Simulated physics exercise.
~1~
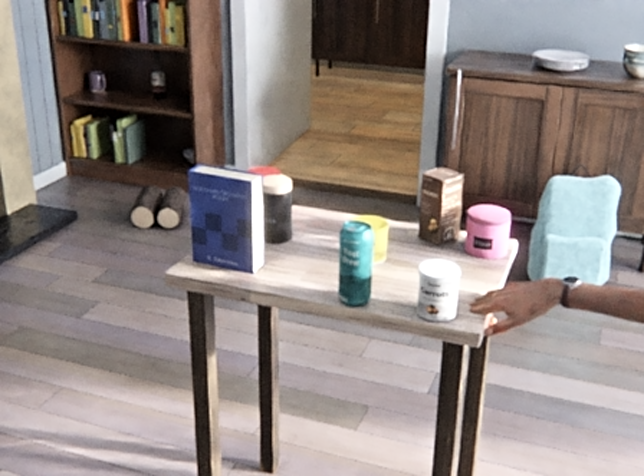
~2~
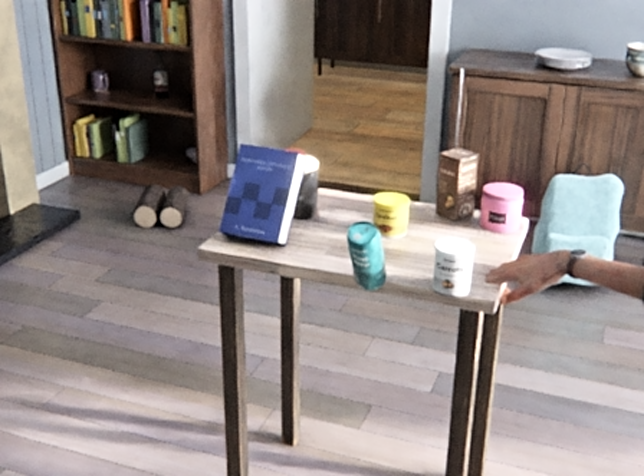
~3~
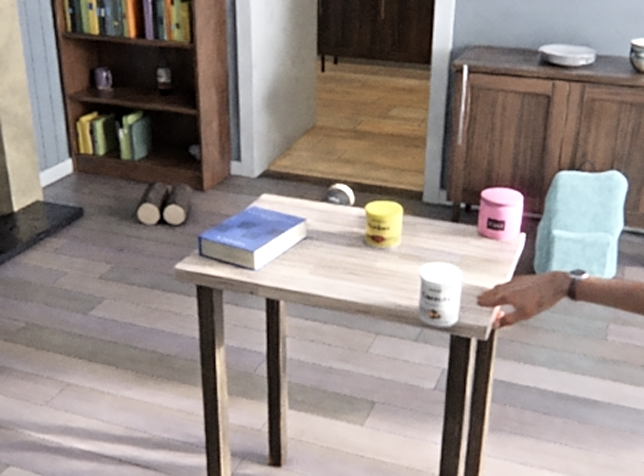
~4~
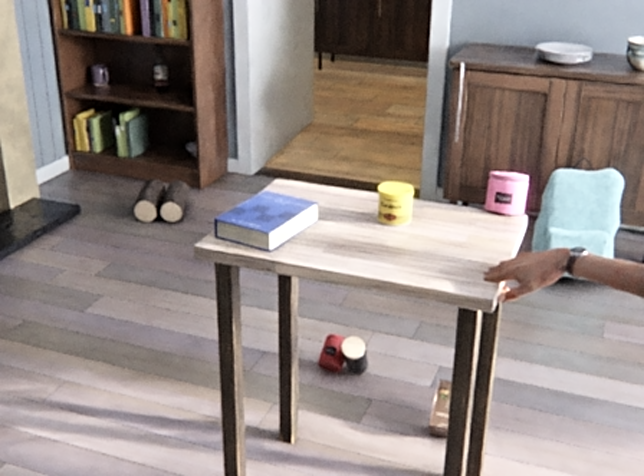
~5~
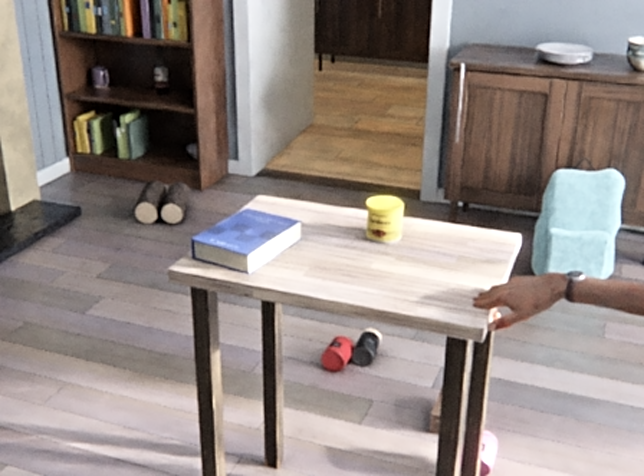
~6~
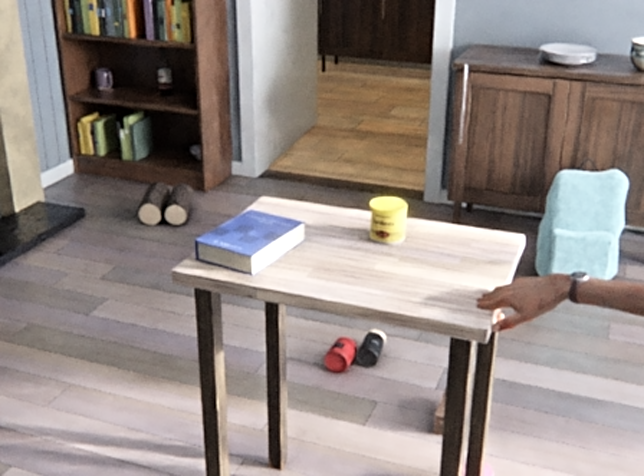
A small table jerks beside a hand until only the toppled blue book and yellow tin remain on it.
